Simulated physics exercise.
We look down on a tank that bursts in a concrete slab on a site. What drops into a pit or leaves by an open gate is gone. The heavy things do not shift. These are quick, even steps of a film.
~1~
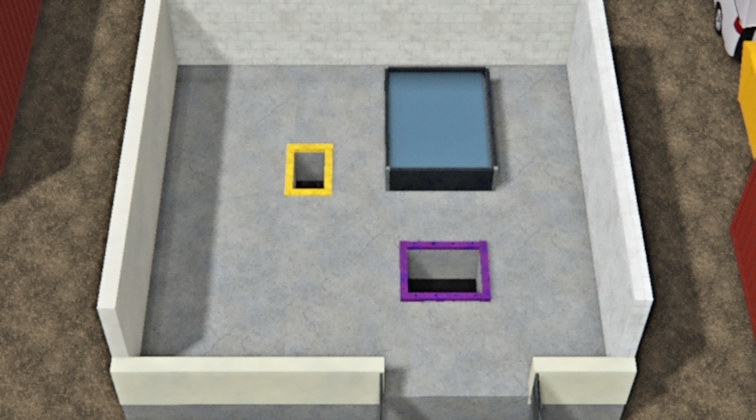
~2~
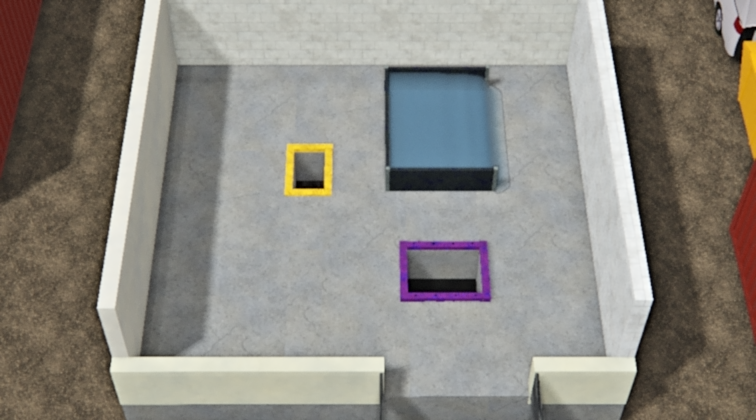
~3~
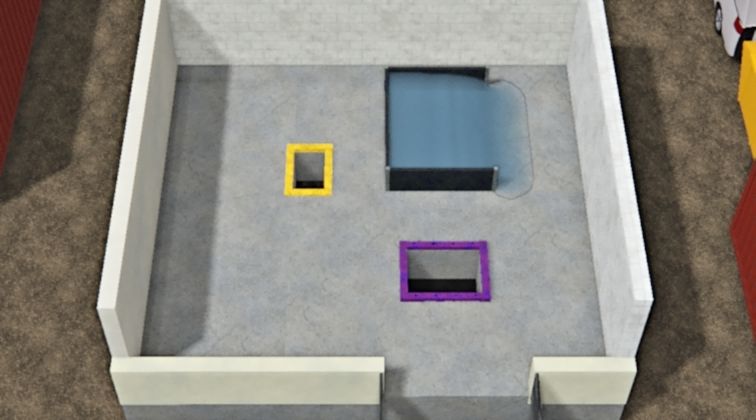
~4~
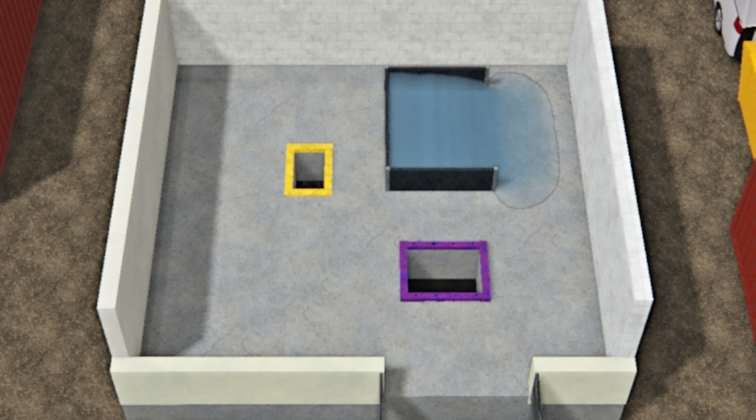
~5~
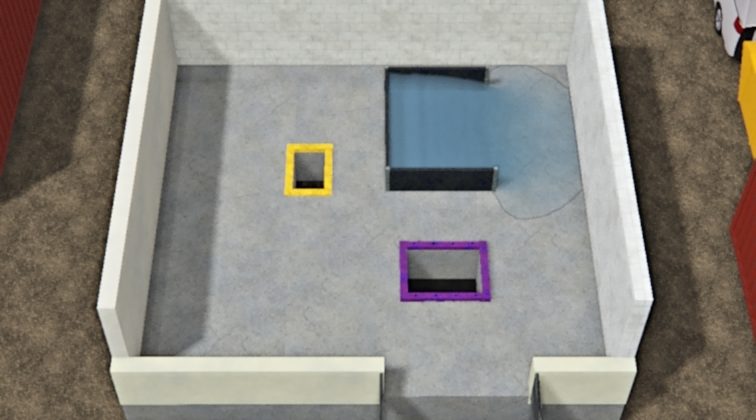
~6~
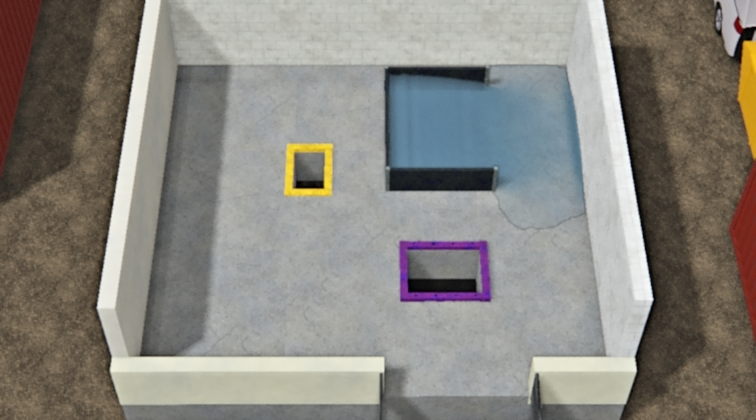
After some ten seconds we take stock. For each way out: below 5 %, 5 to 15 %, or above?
The gate takes above 15 %; the purple pit takes not even 5 %; the yellow pit takes not even 5 %.
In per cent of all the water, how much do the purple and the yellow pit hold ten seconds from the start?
In turn 0 and 0 per cent.
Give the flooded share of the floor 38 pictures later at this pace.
Close to 50 %.
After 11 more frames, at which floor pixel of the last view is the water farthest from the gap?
Close to (594, 342).
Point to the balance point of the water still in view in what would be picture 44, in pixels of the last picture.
At about (447, 179).
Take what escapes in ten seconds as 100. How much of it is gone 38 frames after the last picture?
I make it 55 per cent.
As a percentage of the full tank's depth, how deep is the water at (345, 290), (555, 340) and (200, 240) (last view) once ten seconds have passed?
About 2, 14 and 4 per cent.
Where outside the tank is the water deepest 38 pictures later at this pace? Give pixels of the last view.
At about (572, 351).
A moment on, water covers 10 % of the floor; the gate 0 %, the purple pit 0 %, the yellow pit 0 %.
Next, water covers 20 % of the floor; the gate 0 %, the purple pit 0 %, the yellow pit 0 %.
Then, water covers 35 % of the floor; the gate 0 %, the purple pit 0 %, the yellow pit 0 %.
Later, water covers 50 % of the floor; the gate 9 %, the purple pit 0 %, the yellow pit 0 %.
In the end, water covers 80 % of the floor; the gate 17 %, the purple pit 0 %, the yellow pit 0 %.
